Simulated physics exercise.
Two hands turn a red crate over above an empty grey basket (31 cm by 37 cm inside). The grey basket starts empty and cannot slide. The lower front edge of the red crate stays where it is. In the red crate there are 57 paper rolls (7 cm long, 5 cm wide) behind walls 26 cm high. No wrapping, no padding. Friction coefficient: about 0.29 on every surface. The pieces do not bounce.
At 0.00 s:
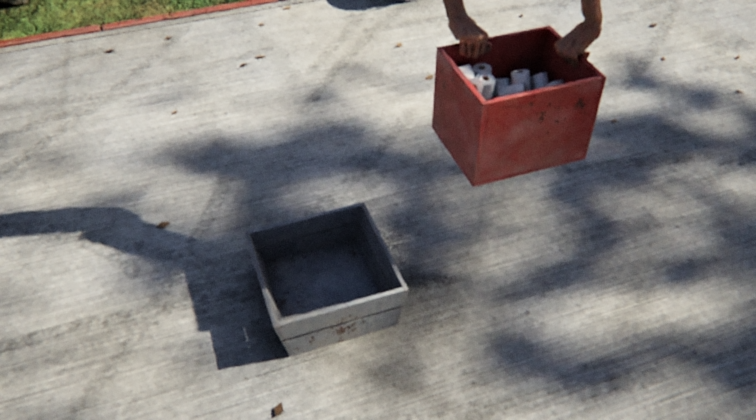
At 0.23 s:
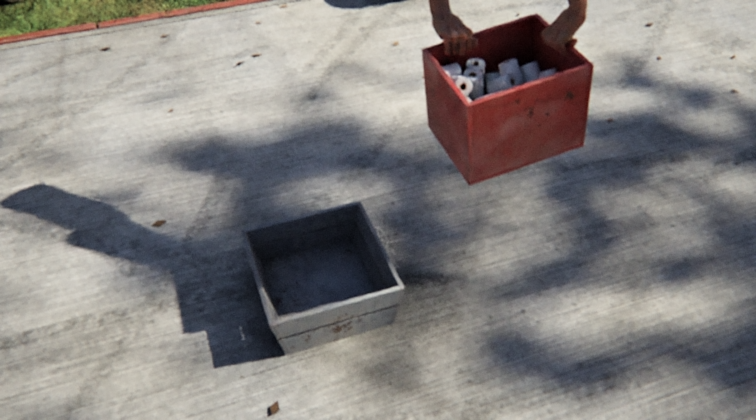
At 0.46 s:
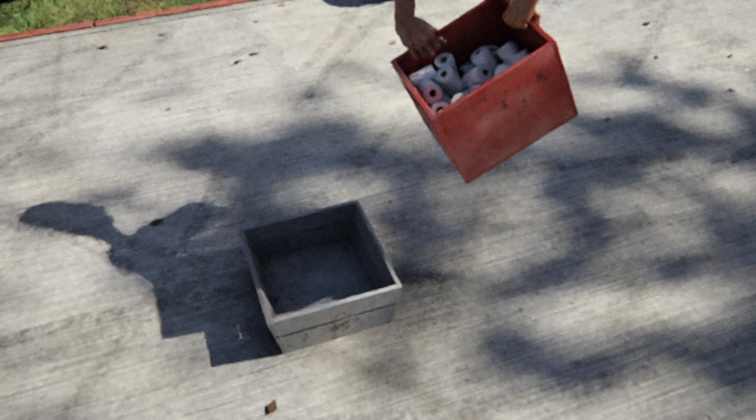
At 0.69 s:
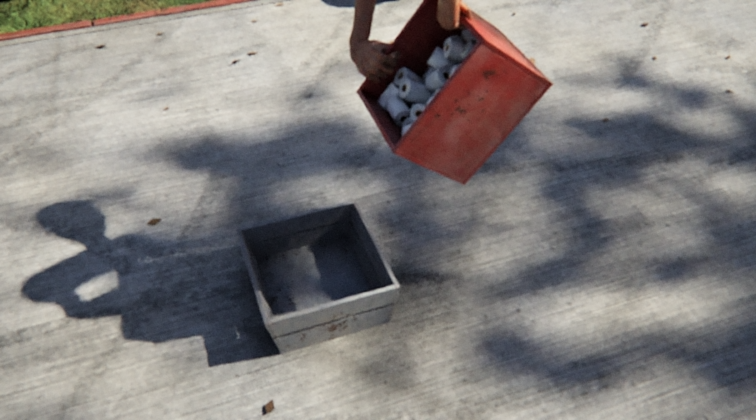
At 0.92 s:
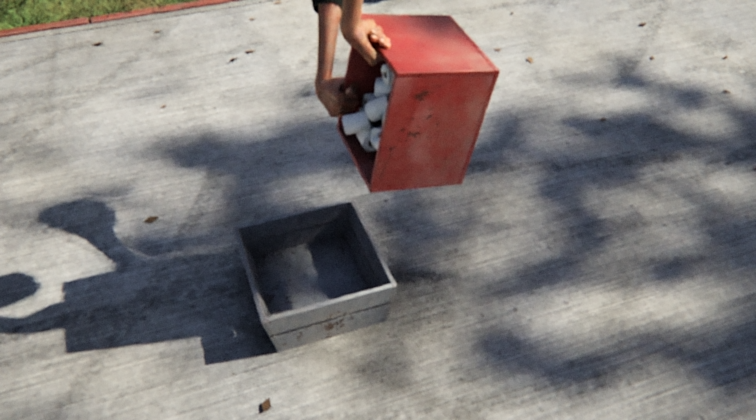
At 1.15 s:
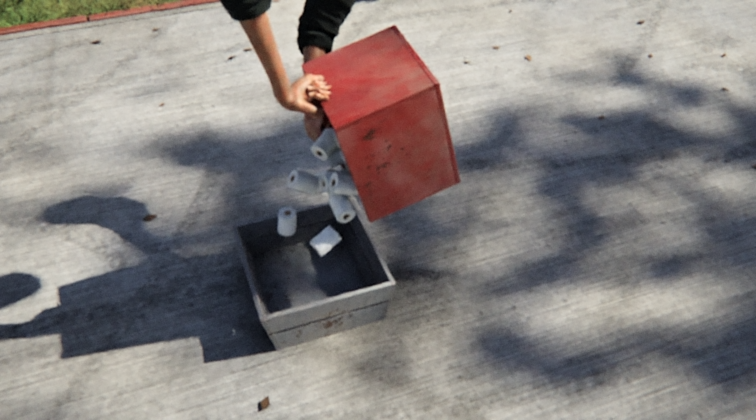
Two hands tilt a red crate above a grey basket, and white paper rolls tumble out.
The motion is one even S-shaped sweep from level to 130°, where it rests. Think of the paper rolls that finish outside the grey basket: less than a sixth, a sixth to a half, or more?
In the end under a sixth of them are outside the grey basket.
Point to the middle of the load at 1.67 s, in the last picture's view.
Near (308, 265).
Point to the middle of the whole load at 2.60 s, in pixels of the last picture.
Near (309, 272).
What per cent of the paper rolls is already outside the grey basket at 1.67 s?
Some 0 per cent by then.
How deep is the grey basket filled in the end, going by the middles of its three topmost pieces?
Some 13 cm.
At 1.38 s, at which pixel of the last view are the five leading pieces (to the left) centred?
Around (276, 288).
After 1.38 s, tilt 123°; 27 still in the red crate, 15 in the grey basket and 15 in the air.
After 1.67 s, tilt 130°; 49 in the grey basket and 8 in the air.
After 2.08 s, tilt 130°; 57 in the grey basket.
When it is over (at 2.60 s), 57 in the grey basket. Asked share, 0 of 57, 0 per cent.
